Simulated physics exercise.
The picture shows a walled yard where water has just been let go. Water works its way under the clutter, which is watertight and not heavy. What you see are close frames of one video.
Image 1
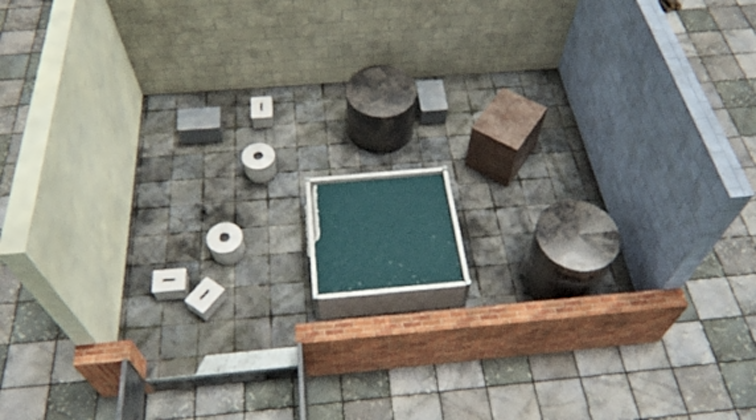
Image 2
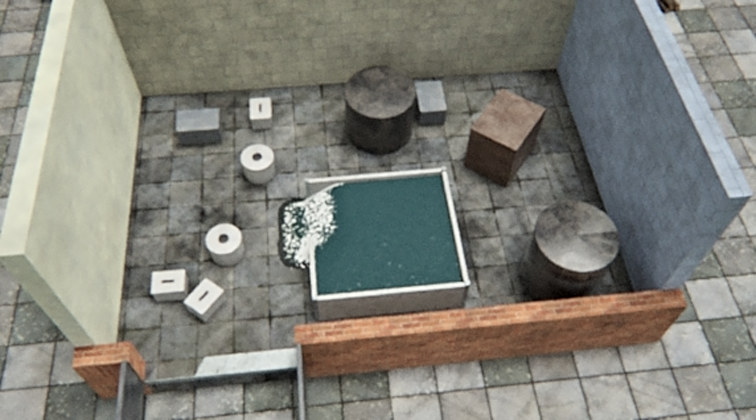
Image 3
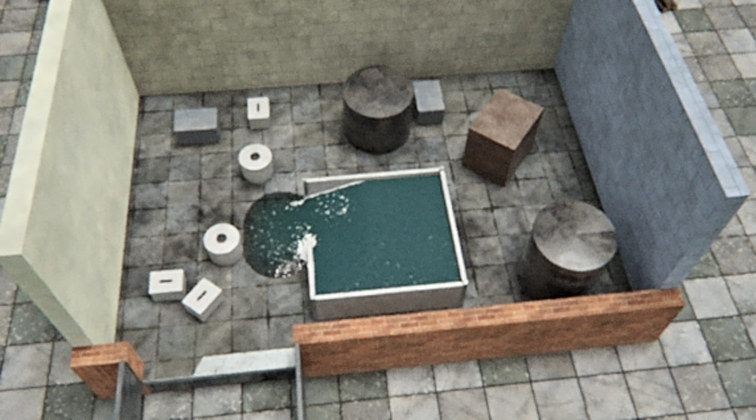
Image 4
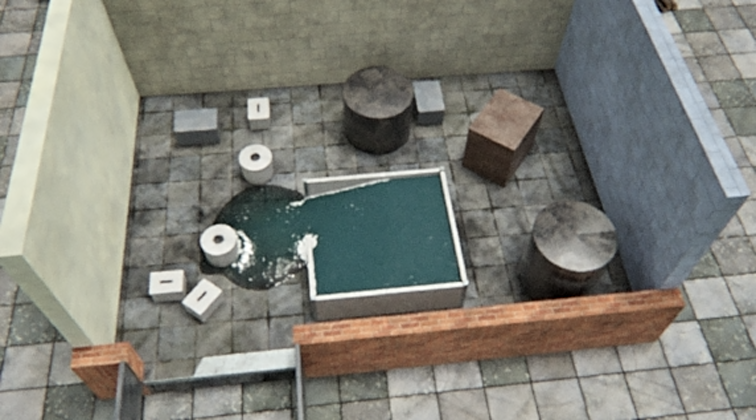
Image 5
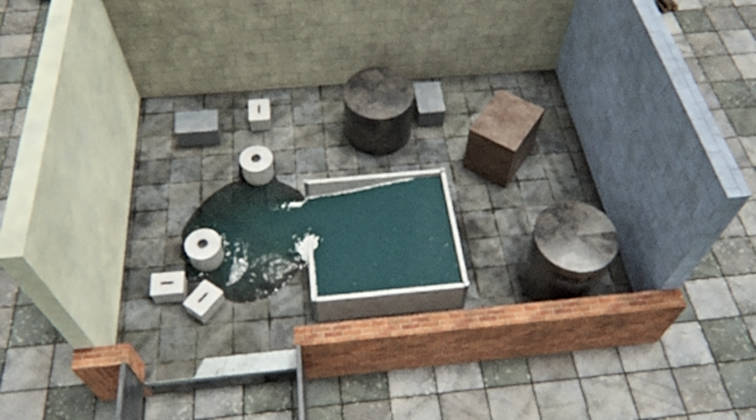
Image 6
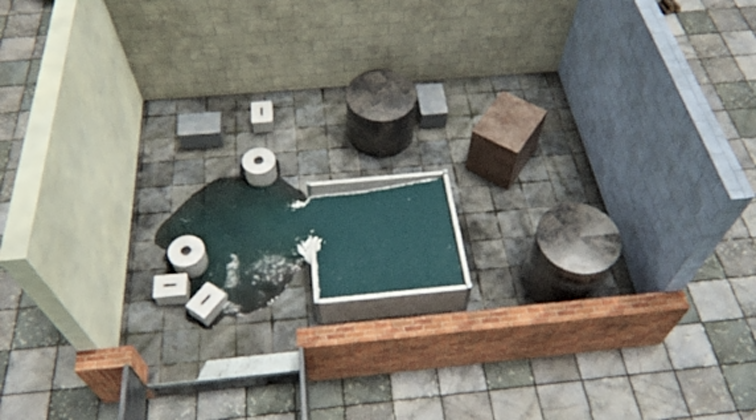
Dark green water pouring from the left side of a square tank, spreading across paving and shifting one white cylinder left.
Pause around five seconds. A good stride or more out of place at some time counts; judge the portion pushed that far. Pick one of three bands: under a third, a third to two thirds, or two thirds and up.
Two thirds and up.
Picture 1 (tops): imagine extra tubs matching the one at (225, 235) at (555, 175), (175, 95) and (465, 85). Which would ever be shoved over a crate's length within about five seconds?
Sequence: Doesn't go far, travels that far, doesn't go far.
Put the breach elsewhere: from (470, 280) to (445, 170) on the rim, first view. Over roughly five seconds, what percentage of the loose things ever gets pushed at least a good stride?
It comes out at roughly 0 per cent.
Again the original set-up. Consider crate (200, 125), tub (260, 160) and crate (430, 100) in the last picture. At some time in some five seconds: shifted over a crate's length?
Well, in the order you gave them, the first went the distance, the second went the distance, and the third stayed under the mark.
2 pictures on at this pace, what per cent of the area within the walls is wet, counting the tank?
Close to 30 per cent, tank included.
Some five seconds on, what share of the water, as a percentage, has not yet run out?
Something like 90 per cent, give or take.
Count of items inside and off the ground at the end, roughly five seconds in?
Tally: 1.
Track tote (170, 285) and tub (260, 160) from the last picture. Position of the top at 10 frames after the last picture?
Close to pixel (134, 339) and pixel (249, 118).
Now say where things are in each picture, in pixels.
The first frame shows a tub at (224, 237), on the bottom; a tote at (205, 295) rests on the ground; 0 of 7 have shifted.
The second frame shows a tub at (223, 239), on the bottom; a tote at (204, 296), on the bottom; 0 of 7 have shifted.
The third frame shows a tub at (221, 238) rests on the ground; a tote at (202, 296), on the bottom; 0 of 7 have shifted.
The fourth frame shows a tub at (218, 240) rests on the ground, close to its start; a tote at (202, 296) rests on the ground; 0 of 7 have shifted.
The fifth frame shows a tub at (202, 244), on the bottom, close to its start; a tote at (203, 298) rests on the ground; 1 of 7 have shifted.
The sixth frame shows a tub at (186, 251), on the bottom, a stride from its start; a tote at (206, 300) rests on the ground; 1 of 7 have shifted.
A moment on, 1 of 7 are well off their spots; 0 afloat.
Next, 4 of 7 are well off their spots; 2 afloat.
Later, 5 of 7 are well off their spots; 2 afloat.
In the end, 6 of 7 are well off their spots, and 6 have been at some point; 1 afloat.
